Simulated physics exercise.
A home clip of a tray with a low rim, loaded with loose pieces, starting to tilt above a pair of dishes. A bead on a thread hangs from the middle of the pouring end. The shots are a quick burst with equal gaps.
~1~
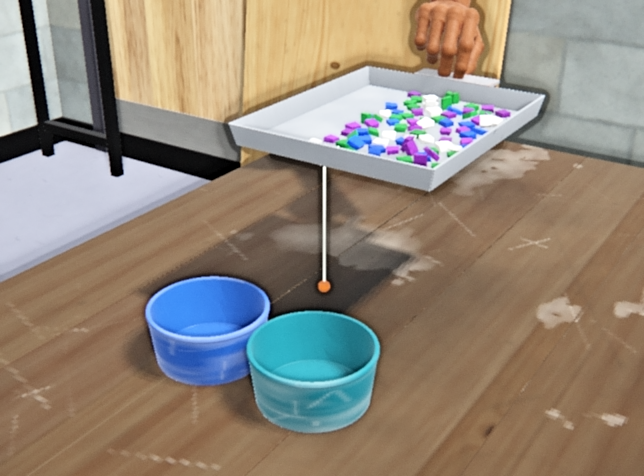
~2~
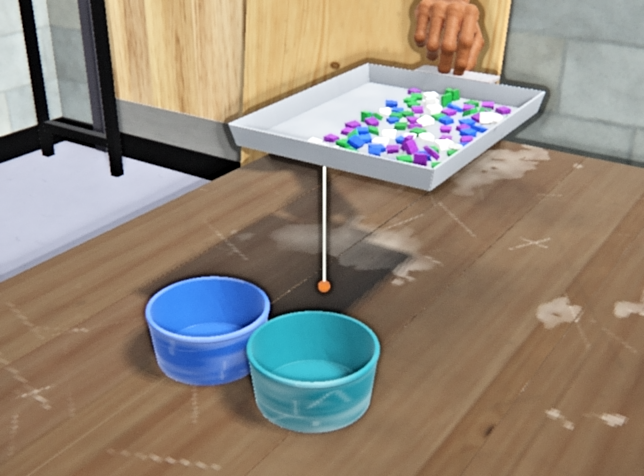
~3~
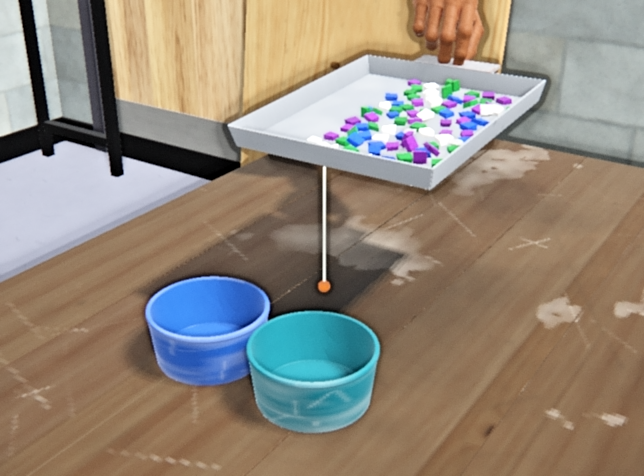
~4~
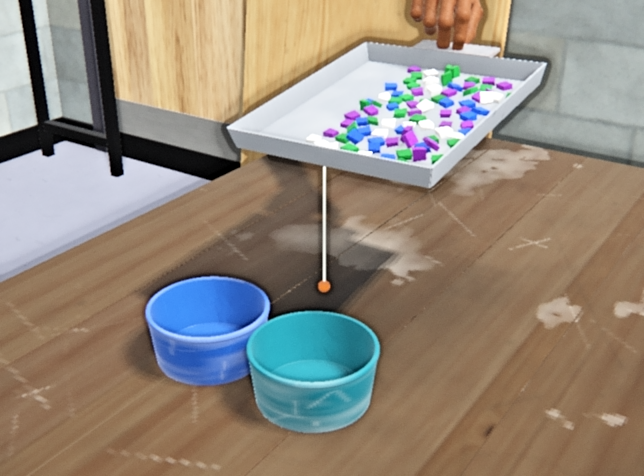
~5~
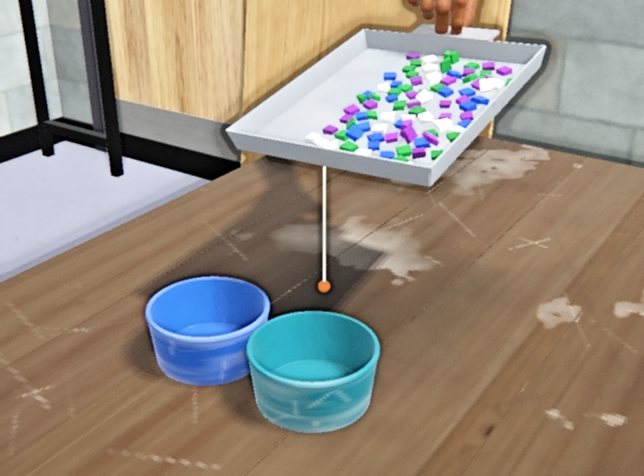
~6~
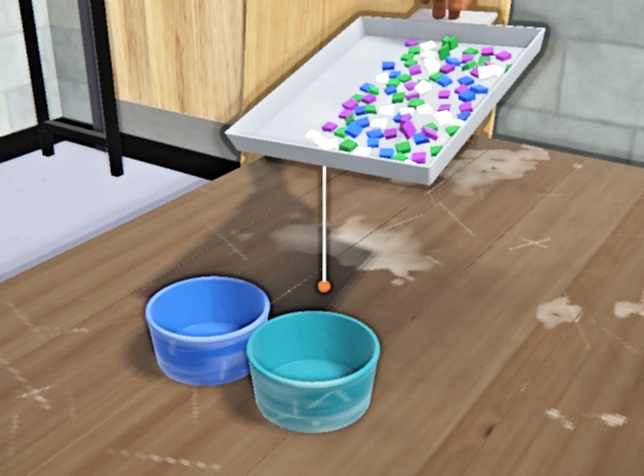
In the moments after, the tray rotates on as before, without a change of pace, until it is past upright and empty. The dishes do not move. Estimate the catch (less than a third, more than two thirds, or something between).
Together they catch more than two thirds.
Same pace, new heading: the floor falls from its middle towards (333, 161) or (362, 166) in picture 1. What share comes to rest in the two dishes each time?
About 90 and 50 per cent.
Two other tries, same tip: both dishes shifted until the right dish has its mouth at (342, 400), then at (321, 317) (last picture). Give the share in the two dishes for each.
Near 20 % and 70 %.
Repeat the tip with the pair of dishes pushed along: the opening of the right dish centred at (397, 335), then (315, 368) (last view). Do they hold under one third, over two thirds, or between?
At the first place between a third and two thirds, at the second the middle third.
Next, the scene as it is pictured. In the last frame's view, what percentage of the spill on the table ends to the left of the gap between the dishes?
Close to 40 per cent.
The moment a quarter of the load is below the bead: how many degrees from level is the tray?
Near 110 degrees.
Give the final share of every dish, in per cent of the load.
Left dish near 50 in a hundred; right dish near 40.
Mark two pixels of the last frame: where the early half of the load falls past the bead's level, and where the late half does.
Around (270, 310) and then (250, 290).
Just after the last frame, tray tipped steeply; every one on the tray.
A moment on, tray tipped right over; the larger part on the tray; just a few in the right dish; just a few in the left dish; just a few outside both; just a few in the air.
Further on, tray tipped past a quarter turn; roughly a third in the right dish; roughly half in the left dish; about a tenth outside both.
When it is over, tray tipped past a quarter turn; roughly a third in the right dish; roughly half in the left dish; about a tenth outside both.
